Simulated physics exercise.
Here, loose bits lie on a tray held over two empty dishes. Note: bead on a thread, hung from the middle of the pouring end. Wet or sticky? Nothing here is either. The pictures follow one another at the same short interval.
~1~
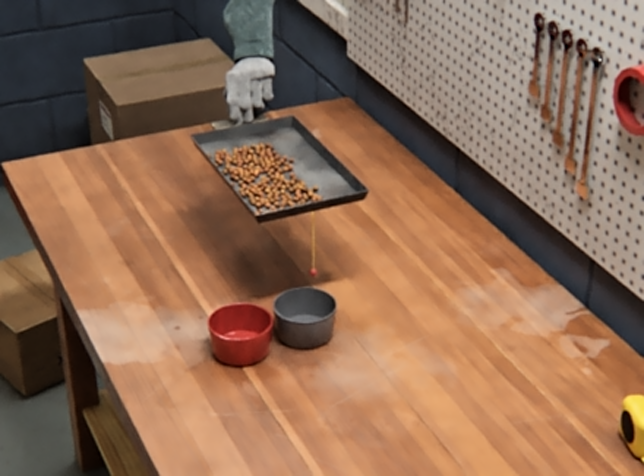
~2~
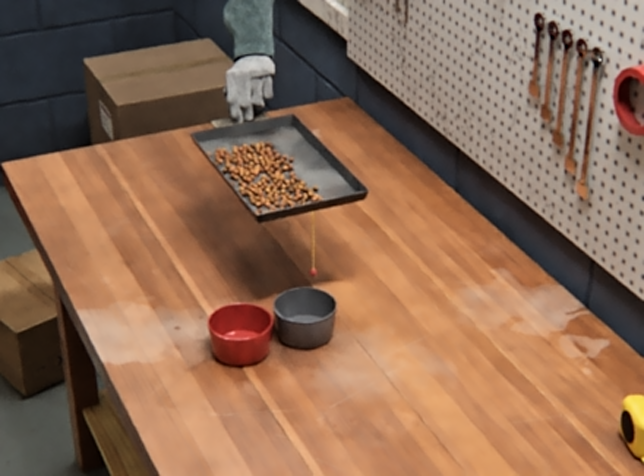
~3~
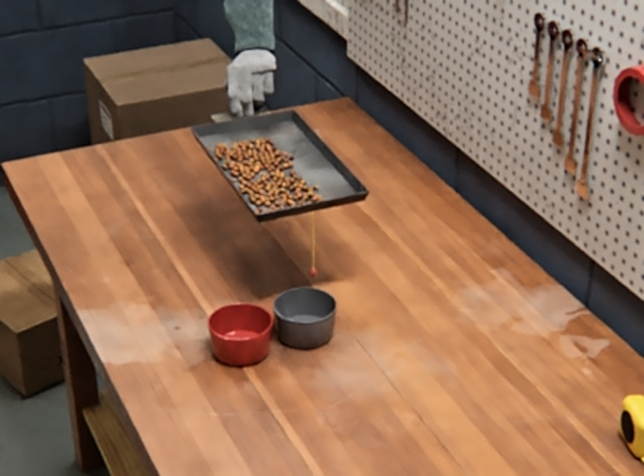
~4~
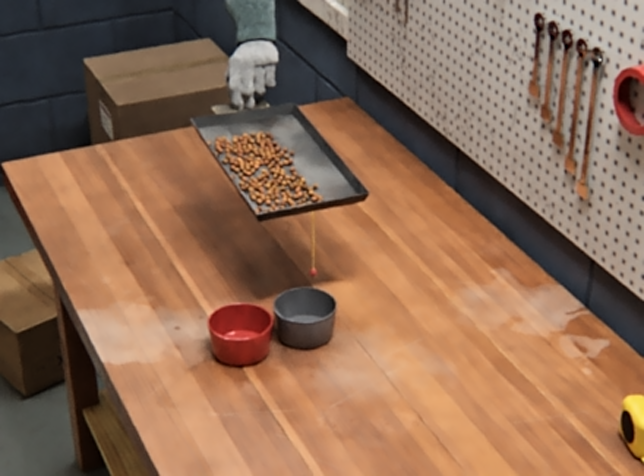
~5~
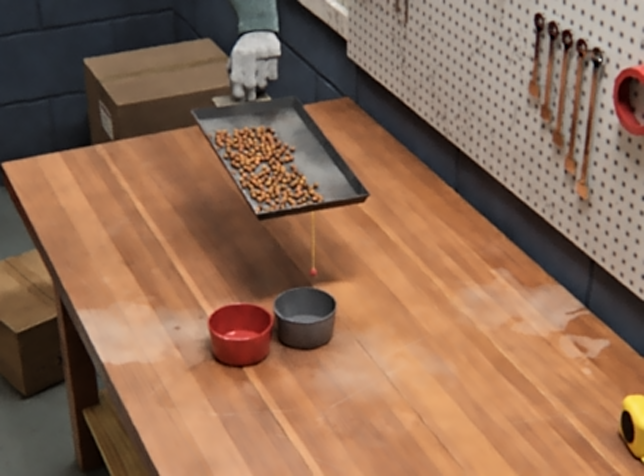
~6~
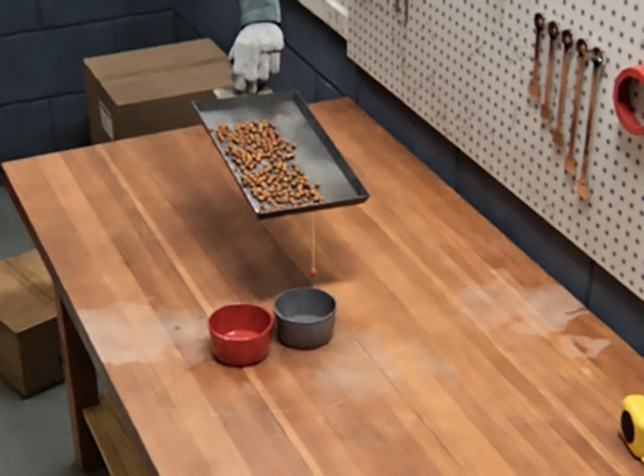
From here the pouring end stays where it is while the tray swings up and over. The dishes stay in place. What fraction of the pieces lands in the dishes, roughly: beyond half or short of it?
The dishes end up holding not even half.
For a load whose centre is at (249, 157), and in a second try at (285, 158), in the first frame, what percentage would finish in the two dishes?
First case: Some 0 %; second case: Some 0 %.
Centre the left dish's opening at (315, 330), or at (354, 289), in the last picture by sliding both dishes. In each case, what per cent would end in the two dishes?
Roughly 0% the first time and 80% the second time.
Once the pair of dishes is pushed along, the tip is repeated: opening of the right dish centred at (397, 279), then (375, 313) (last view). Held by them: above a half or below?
In order, they'd catch a major share, and next a minor share.
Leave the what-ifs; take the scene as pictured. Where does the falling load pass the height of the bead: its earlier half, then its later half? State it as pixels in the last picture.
Early-half point (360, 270); late-half point (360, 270).
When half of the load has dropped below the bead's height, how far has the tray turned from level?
Angle reached: About 85°.
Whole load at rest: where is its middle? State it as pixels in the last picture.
Resting centre, last frame: Roughly (378, 311).
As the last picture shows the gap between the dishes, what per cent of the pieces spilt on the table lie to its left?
Close to 0 %.
Shortly afterwards, tray tipped steeply; all but a few on the tray; a little outside both; only a few in the air.
Next, tray tipped right over; a little on the tray; a little in the right dish; near half outside both; near a quarter in the air.
Some moments later, tray tipped past a quarter turn; a little in the right dish; all but a few outside both.
In the end, tray tipped past a quarter turn; none at all in the left dish; a little in the right dish; all but a few outside both.
